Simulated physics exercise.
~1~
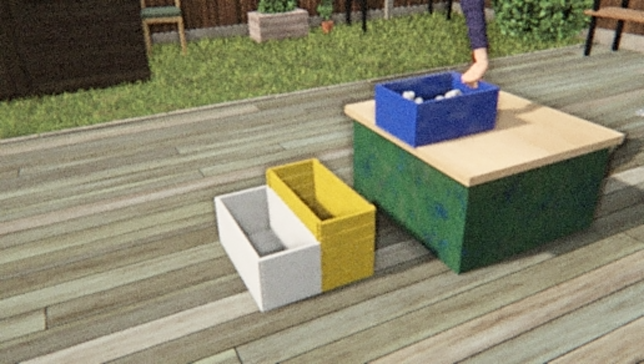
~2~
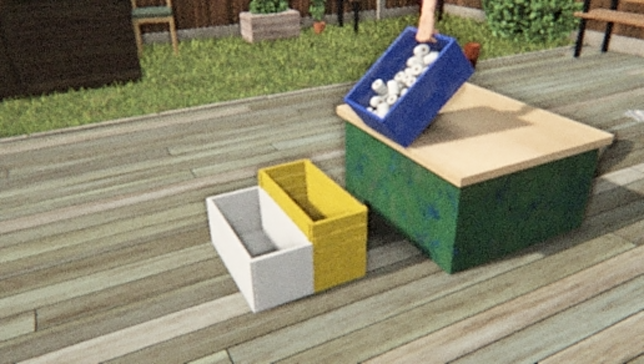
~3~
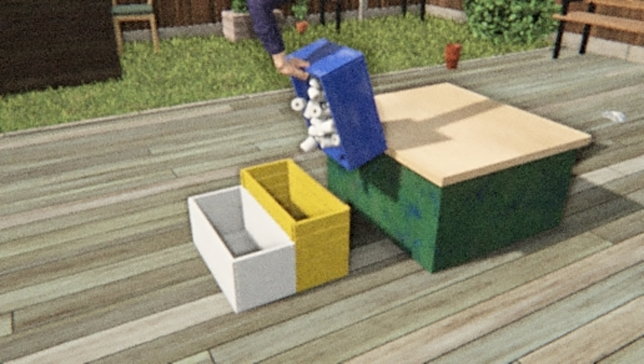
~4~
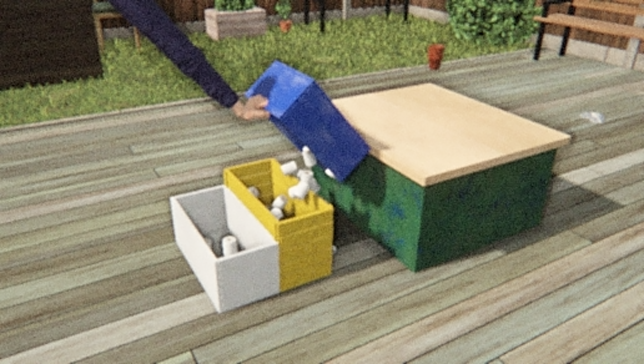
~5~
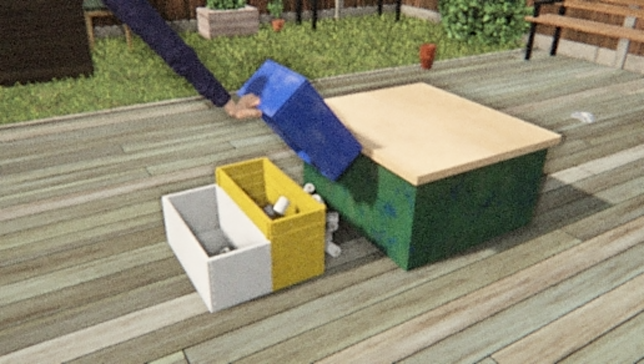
We see a hand lift a blue crate of small white rolls from a green bench with a pale top and tip it steeply leftward, spilling them down mostly into a yellow box, with a few in the white box beyond and others on the decking beside the bench.
